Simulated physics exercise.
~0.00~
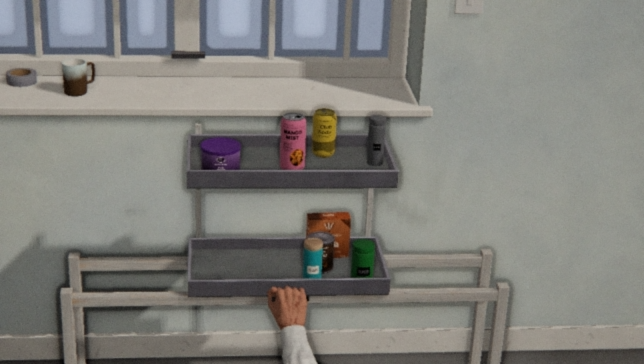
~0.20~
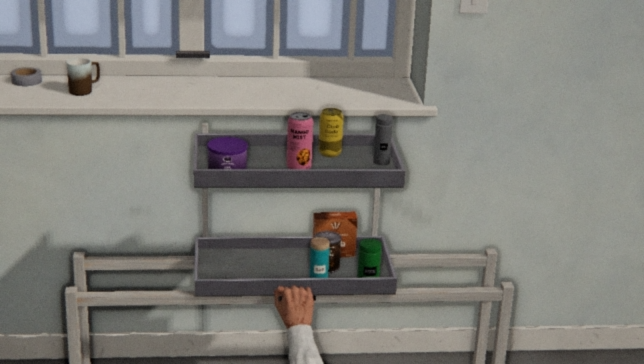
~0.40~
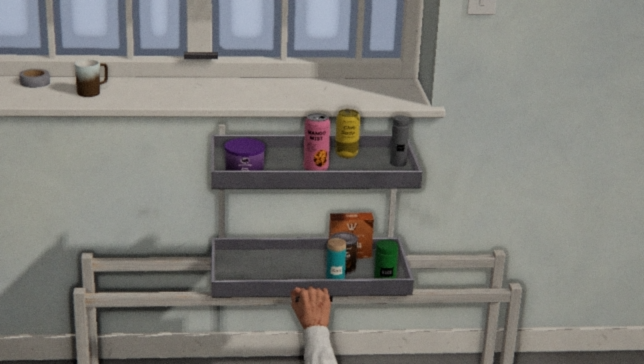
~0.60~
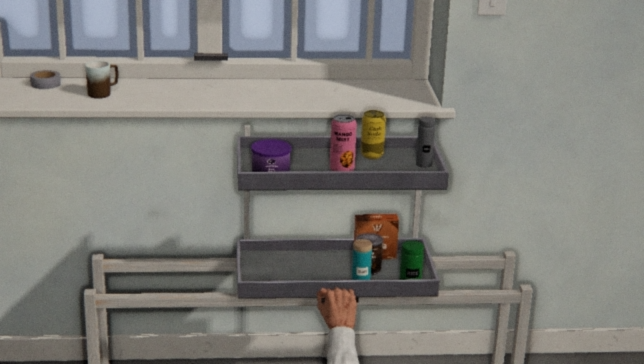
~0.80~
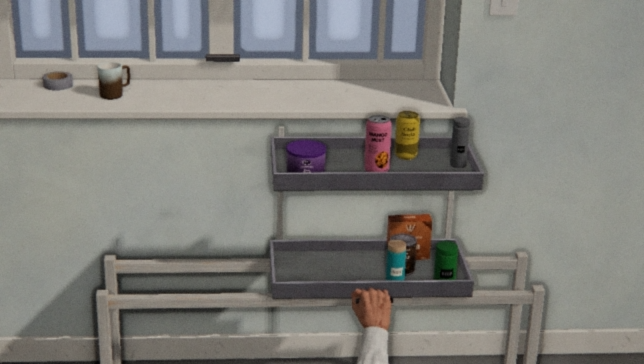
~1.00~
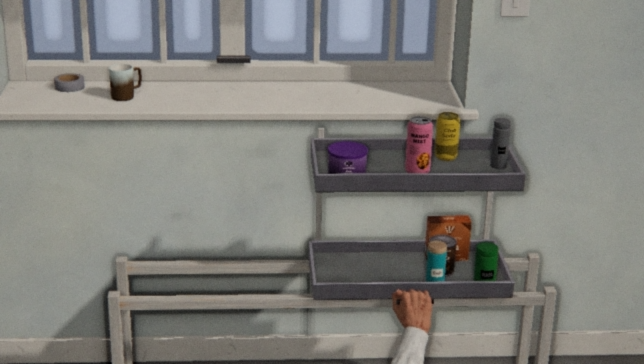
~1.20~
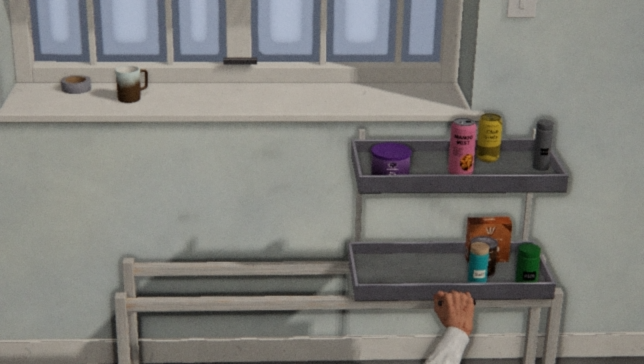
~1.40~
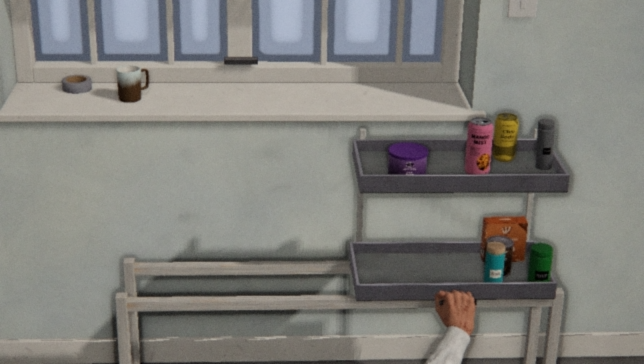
At the start, a hand holds the front edge of a grey two-level shelf below a windowsill, with a purple tub, pink and yellow cans and a grey shaker above, and a turquoise shaker, green jar, brown tin and orange packet below. The hand begins moving the shelf slowly to the right along a pale rail. It picks up speed, and the items ride along in their places. The shelf then stops abruptly at the right end. The tub, cans and lower items slide a little further right on their trays, while the grey shaker stays near its corner and everything remains aboard.
